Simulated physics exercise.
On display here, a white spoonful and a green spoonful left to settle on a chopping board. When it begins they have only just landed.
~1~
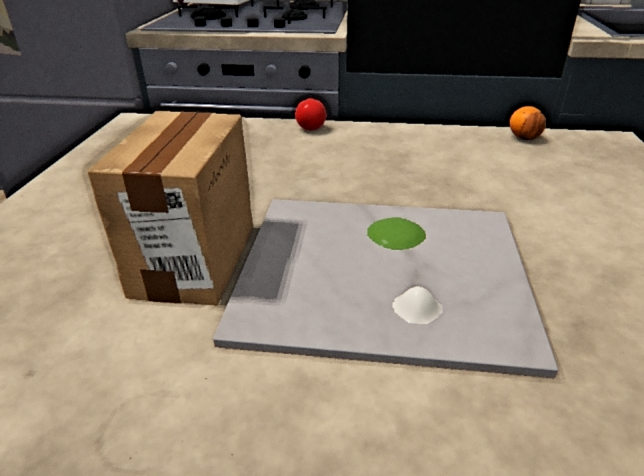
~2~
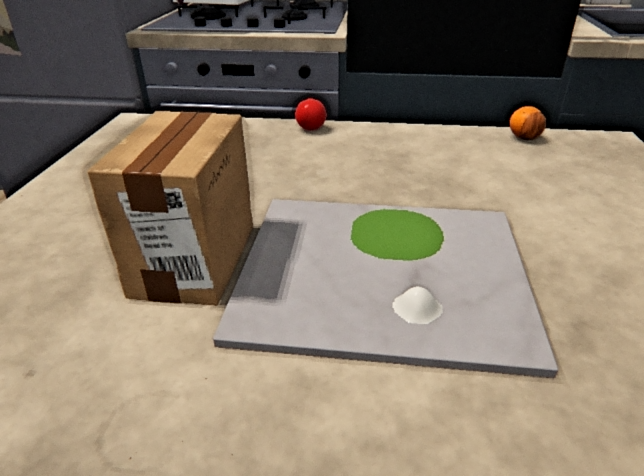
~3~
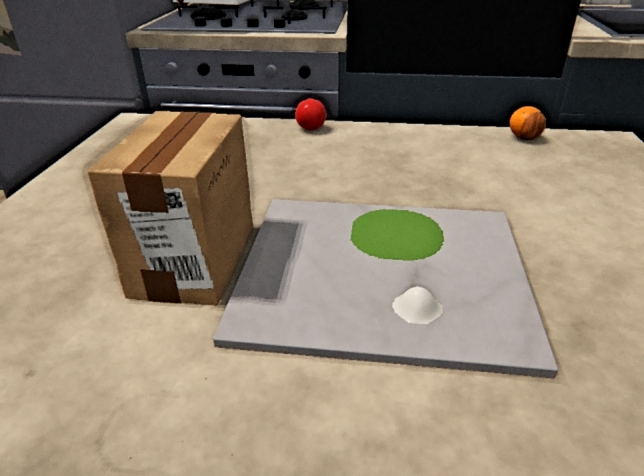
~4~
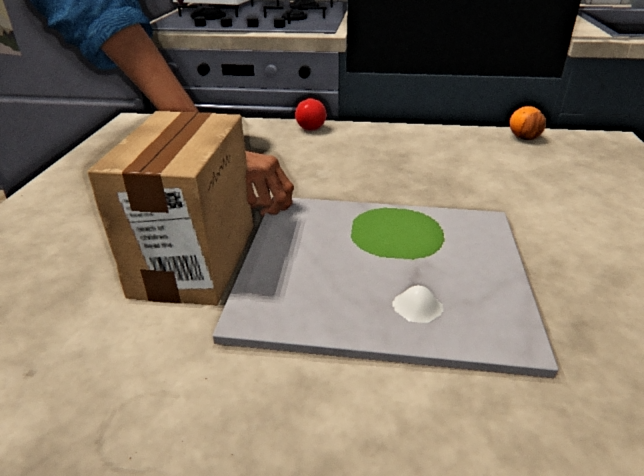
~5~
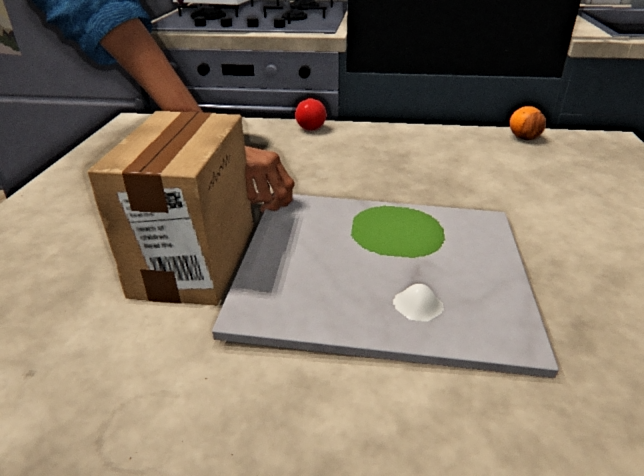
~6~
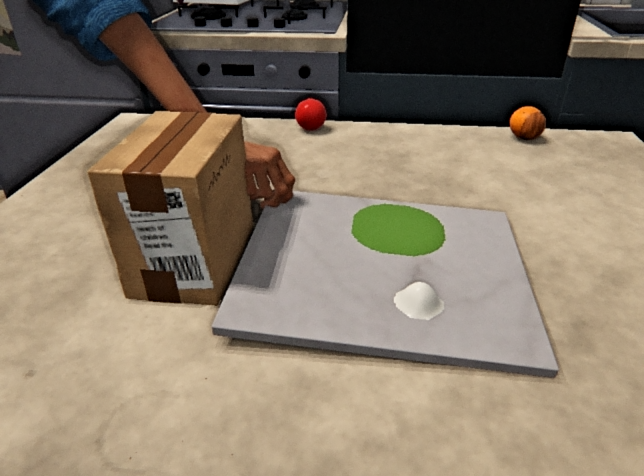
A green spoonful spreads into a thin flat patch on a chopping board while a white heap keeps its shape; then a hand reaches in behind the cardboard box, takes the board's left end and raises it slightly.
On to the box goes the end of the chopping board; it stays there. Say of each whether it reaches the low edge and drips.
It turns out the white spoonful hangs on and the green spoonful drops off.
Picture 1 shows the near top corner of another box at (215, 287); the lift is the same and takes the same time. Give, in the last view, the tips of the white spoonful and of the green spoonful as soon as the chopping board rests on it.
The first tip is at (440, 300), the second at (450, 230).
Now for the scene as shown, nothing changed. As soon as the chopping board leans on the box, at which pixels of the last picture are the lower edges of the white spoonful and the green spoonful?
Tips, last frame: First (468, 268); second (520, 241).
Next, slope about 33°; the white spoonful has not moved; the green spoonful is dripping off the low end.
After that, the white spoonful has not moved; the green spoonful is dripping off the low end.
Finally, slope about 33°; the white spoonful has not moved; the green spoonful is dripping off the low end.
